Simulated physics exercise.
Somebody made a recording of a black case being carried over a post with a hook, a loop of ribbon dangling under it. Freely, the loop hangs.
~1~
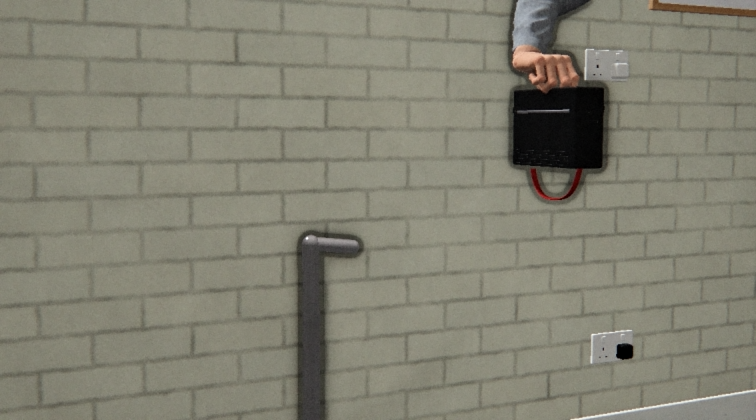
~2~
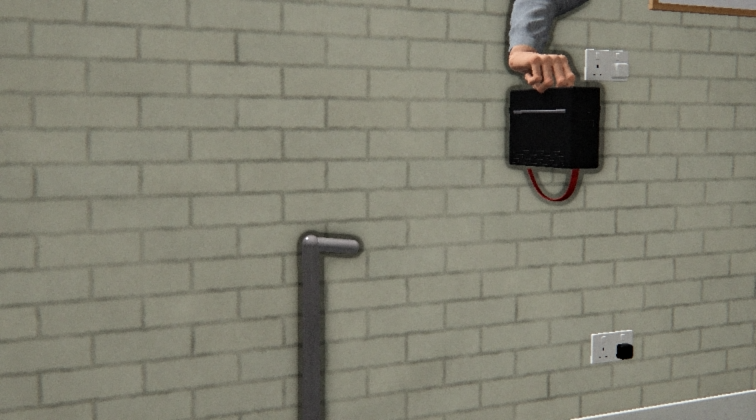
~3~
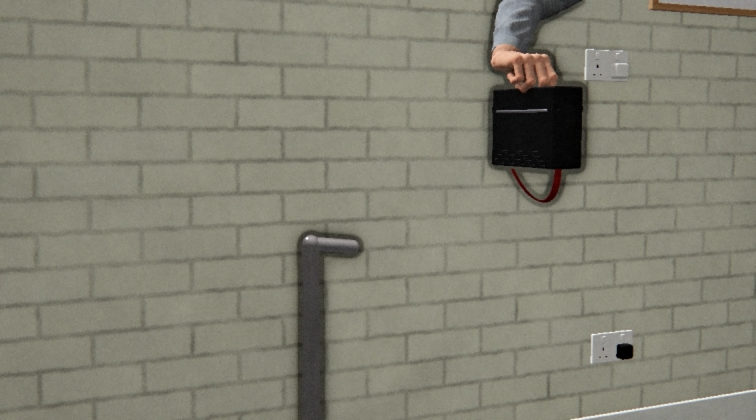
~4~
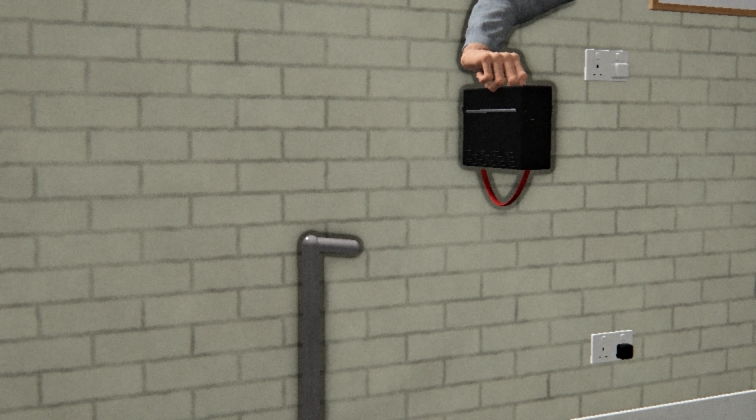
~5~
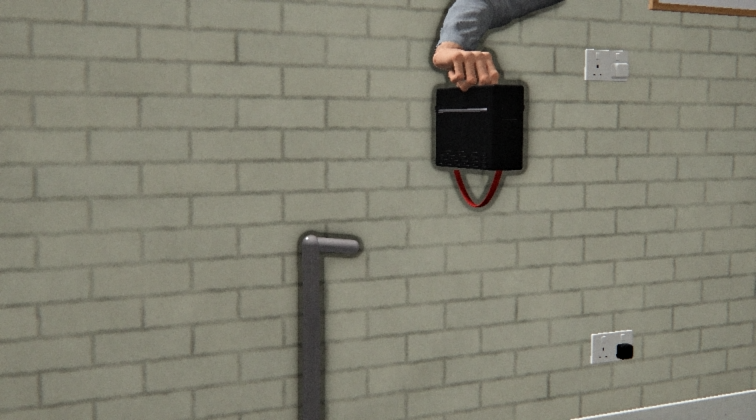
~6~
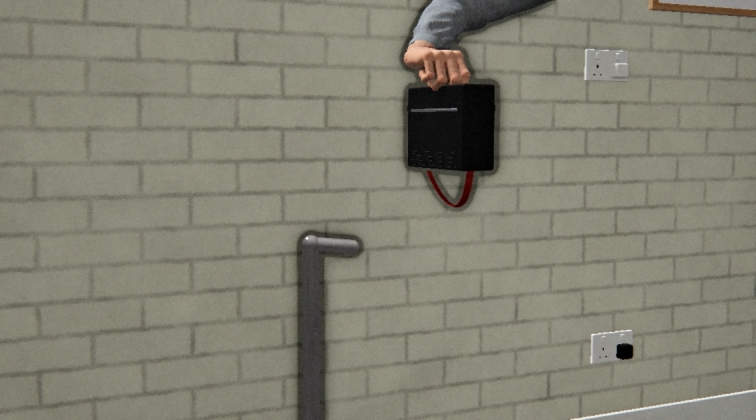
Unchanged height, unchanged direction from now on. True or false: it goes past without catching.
True.
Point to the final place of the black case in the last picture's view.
Once nothing moves, you'll see it close to (122, 127).
Then, 0.52 s after the last picture, case over the post near (350, 127).
Then, 1.16 s after the last picture, case past the post near (214, 127).
At rest, case past the post near (122, 127). The black case passes clear.
